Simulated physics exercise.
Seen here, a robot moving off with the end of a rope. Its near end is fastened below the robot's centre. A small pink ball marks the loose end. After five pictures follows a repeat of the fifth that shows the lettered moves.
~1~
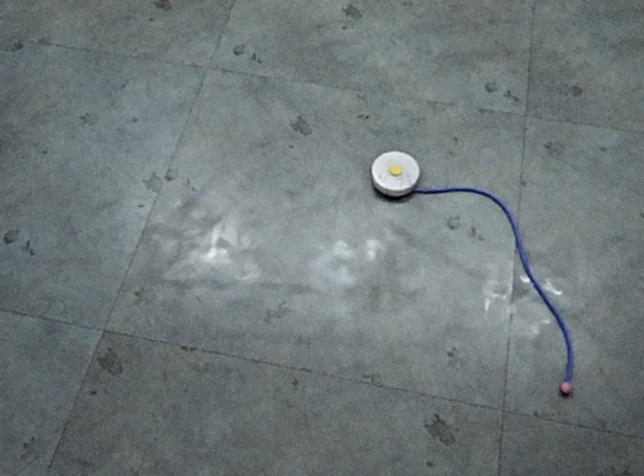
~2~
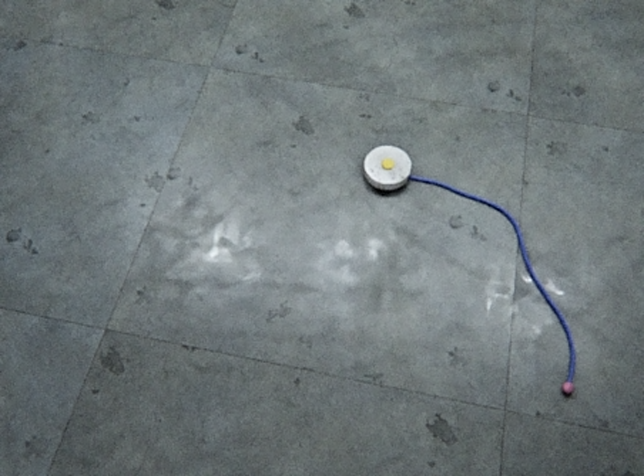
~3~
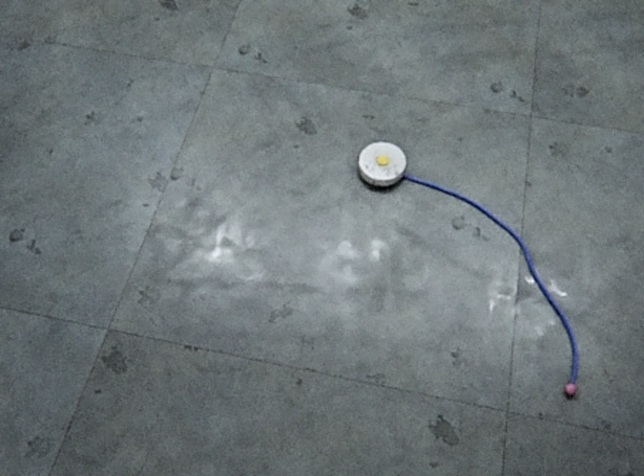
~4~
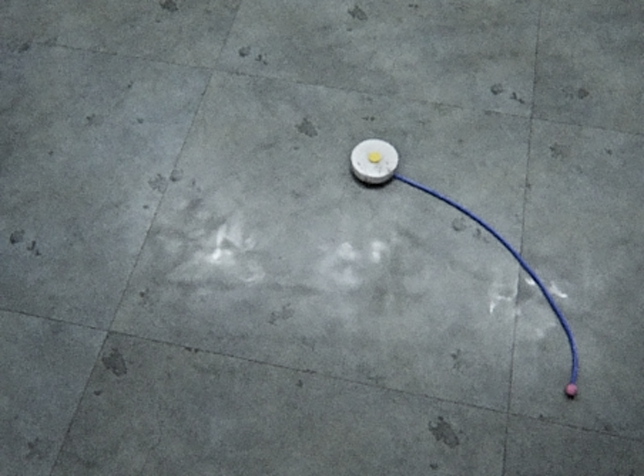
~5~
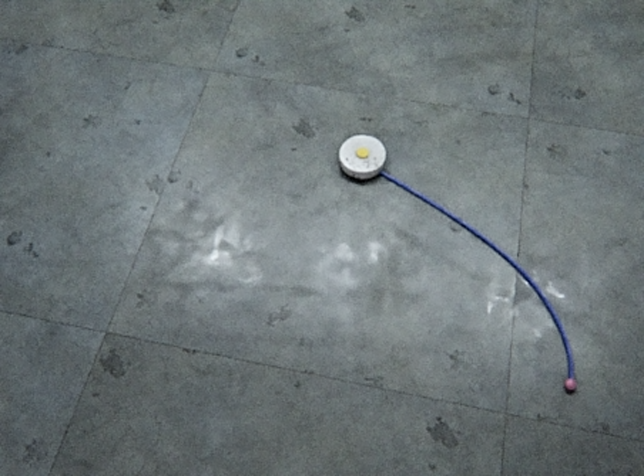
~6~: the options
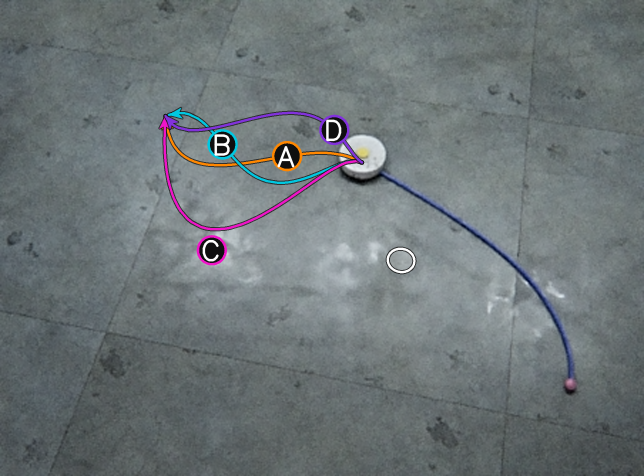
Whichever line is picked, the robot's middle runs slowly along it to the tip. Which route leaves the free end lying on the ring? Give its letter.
The end stops on the ring with C.
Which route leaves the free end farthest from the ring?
D.
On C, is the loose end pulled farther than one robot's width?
Yes.
On the marked copy, A from (362, 163) via (243, 163) to (166, 116); B from (362, 163) via (248, 172) to (169, 115); C from (362, 163) via (212, 229) to (166, 116); D from (362, 163) via (272, 115) to (166, 116); the ring at (401, 260).
With C. Early on, robot (259, 212), middle of the rope (418, 238), free end (553, 332).
Further on, robot (167, 179), middle of the rope (309, 239), free end (466, 275).
At the end, robot (164, 111), middle of the rope (262, 202), free end (402, 259); the free end is on the ring.
As for the rest, A leaves the free end at (421, 237); B leaves the free end at (419, 243); D leaves the free end at (431, 221).
